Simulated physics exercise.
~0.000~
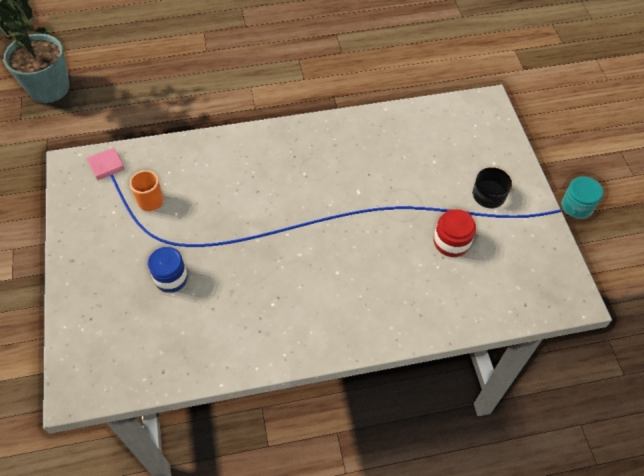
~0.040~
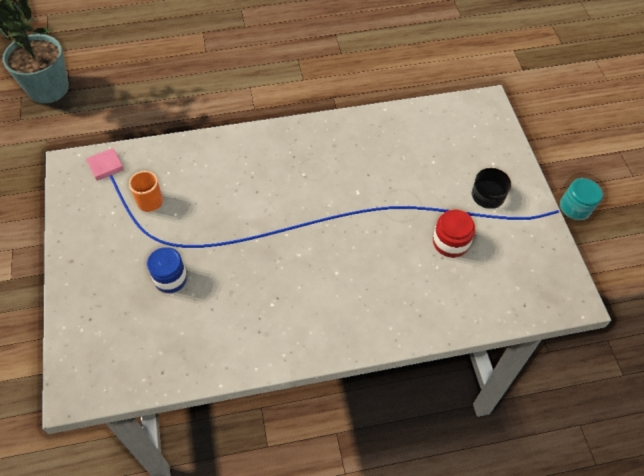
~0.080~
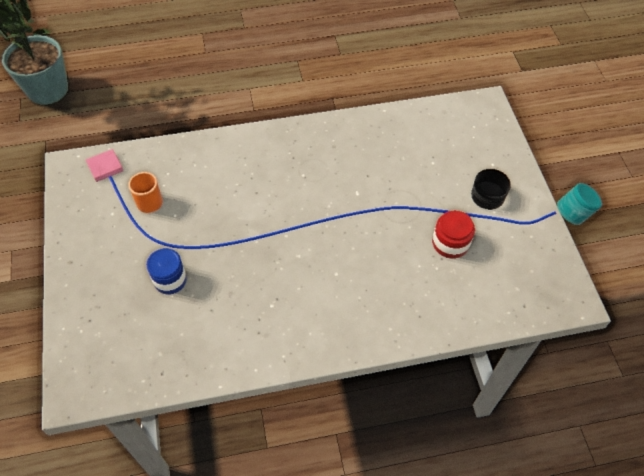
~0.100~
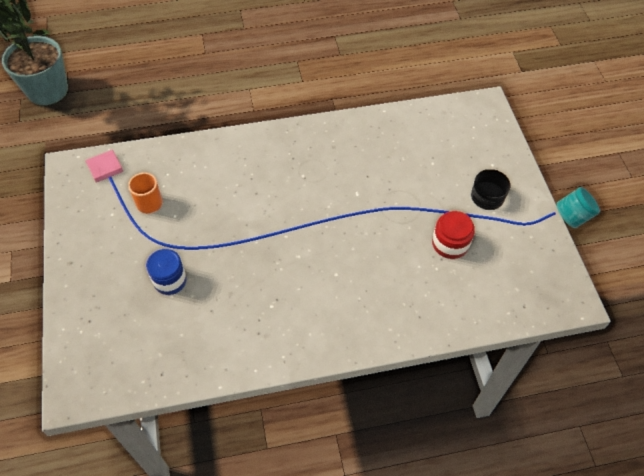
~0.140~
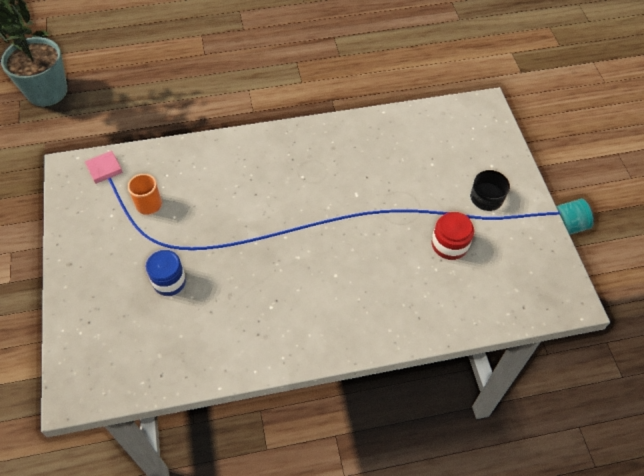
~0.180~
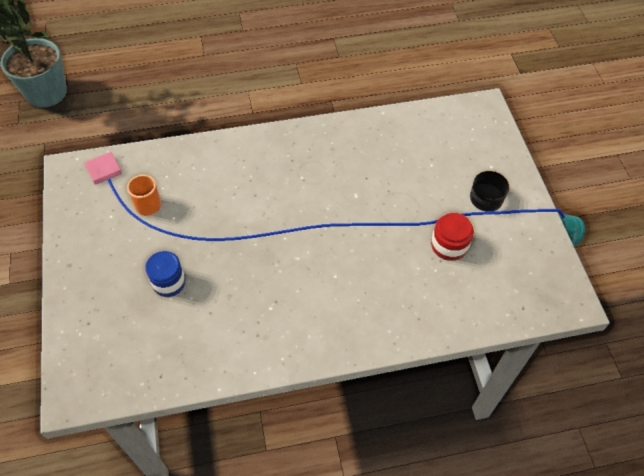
The teal speaker at the table's right edge tipped over and slipped down past the side until partly hidden, and the blue cable straightened and shifted slightly while the jar, tin, mug and cup stayed put.
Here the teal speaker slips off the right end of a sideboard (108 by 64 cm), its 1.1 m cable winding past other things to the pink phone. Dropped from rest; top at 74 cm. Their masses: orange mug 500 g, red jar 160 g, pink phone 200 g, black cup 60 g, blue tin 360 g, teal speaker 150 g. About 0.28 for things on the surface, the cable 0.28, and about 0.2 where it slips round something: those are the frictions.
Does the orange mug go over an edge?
Here the orange mug stays put up there.
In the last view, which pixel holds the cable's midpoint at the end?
I'd say roughly (381, 208) in the last picture.
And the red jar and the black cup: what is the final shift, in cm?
Net displacement - red jar 0 cm, black cup 2 cm.
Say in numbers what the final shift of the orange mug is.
I'd say around 2 cm for the orange mug.
At 0.4 s, the cable's tail end at (130, 201); teal speaker over the edge, pink phone 8 cm off its start, black cup 1 cm off its start.
At 0.7 s, the cable's tail end at (136, 206); orange mug 1 cm off its start, pink phone 10 cm off its start, teal speaker over the edge.
At 0.9 s, the cable's tail end at (137, 207); orange mug 1 cm off its start at (147, 183), pink phone 11 cm off its start at (122, 199), teal speaker over the edge.
At 1.2 s, the cable's tail end at (137, 207); orange mug 1 cm off its start, teal speaker over the edge, pink phone 11 cm off its start.
At 2.4 s, the cable's tail end at (137, 207); orange mug 1 cm off its start at (147, 183), pink phone 11 cm off its start at (122, 199), teal speaker over the edge, black cup 2 cm off its start at (491, 176).
